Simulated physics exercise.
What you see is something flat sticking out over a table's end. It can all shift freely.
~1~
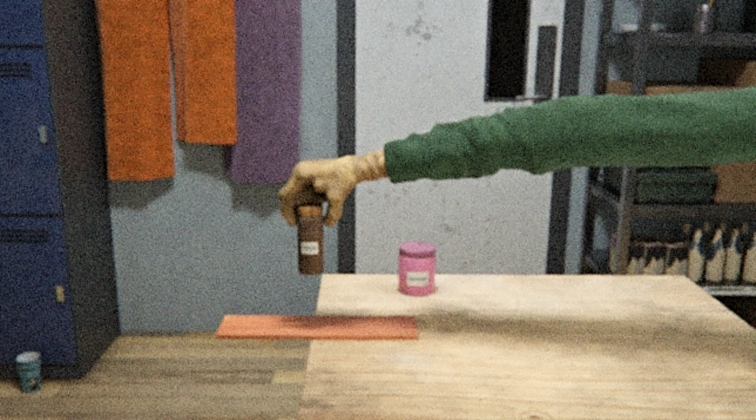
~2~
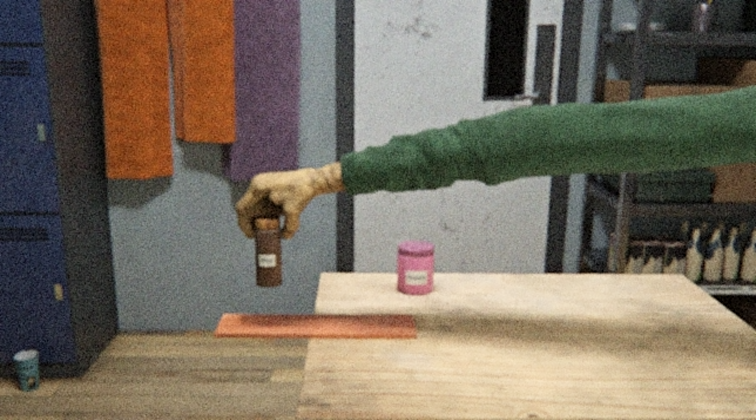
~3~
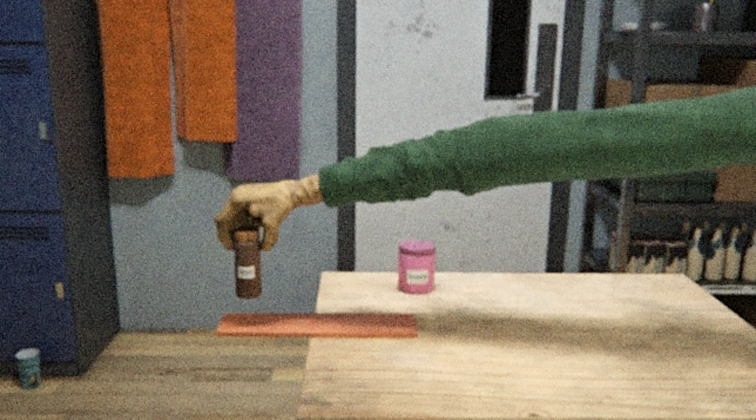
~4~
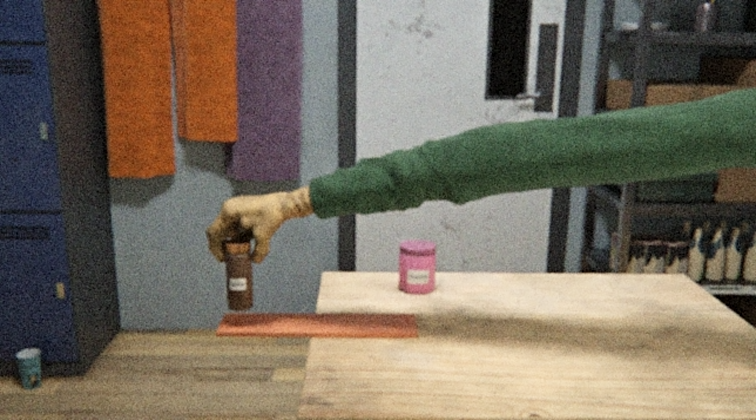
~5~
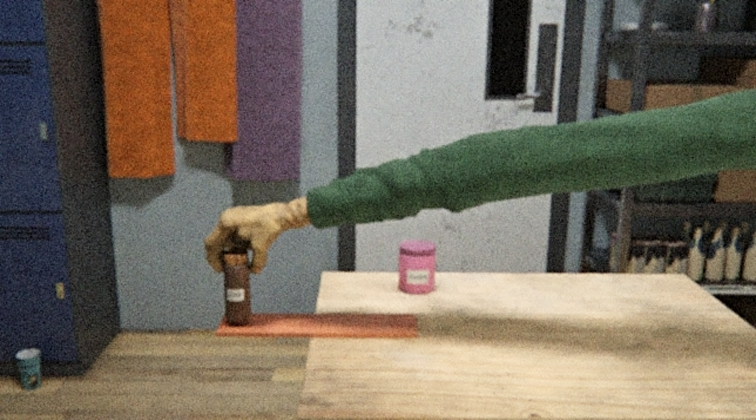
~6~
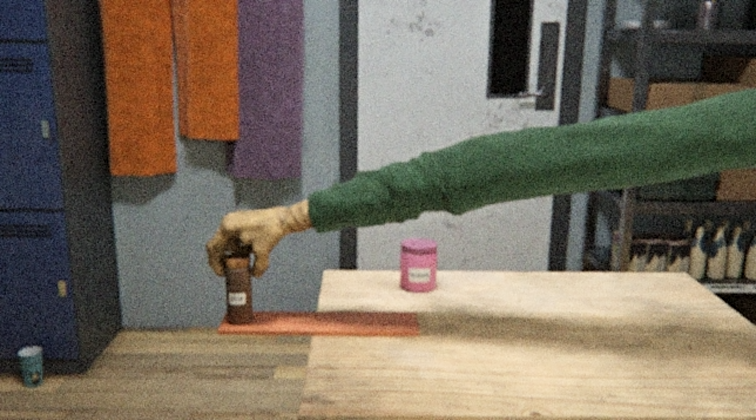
A green-sleeved arm reaches in from the right across a workshop-like room with blue lockers, a pale door and shelving, seen from the front by a nearly still camera. An orange plank juts left over the end of a pale wooden table, where a pink labelled jar stands, while orange and purple cloths hang behind. The hand carries a brown shaker leftward and down, sets it upright on the plank's outer end, and keeps holding it.
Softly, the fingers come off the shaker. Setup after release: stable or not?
Not stable.
Then, 0.40 s later than the last frame, brown shaker now down on the floor or falling; orange plank tilted by 64°.
Then, 0.50 s later than the last frame, orange plank now down on the floor or falling.
Then, 0.60 s later than the last frame, things are still on the move.
Then, 0.80 s later than the last frame, as before.
When it is over, down on the floor or falling, orange plank and brown shaker; pink jar as before. The plank tips off the edge.
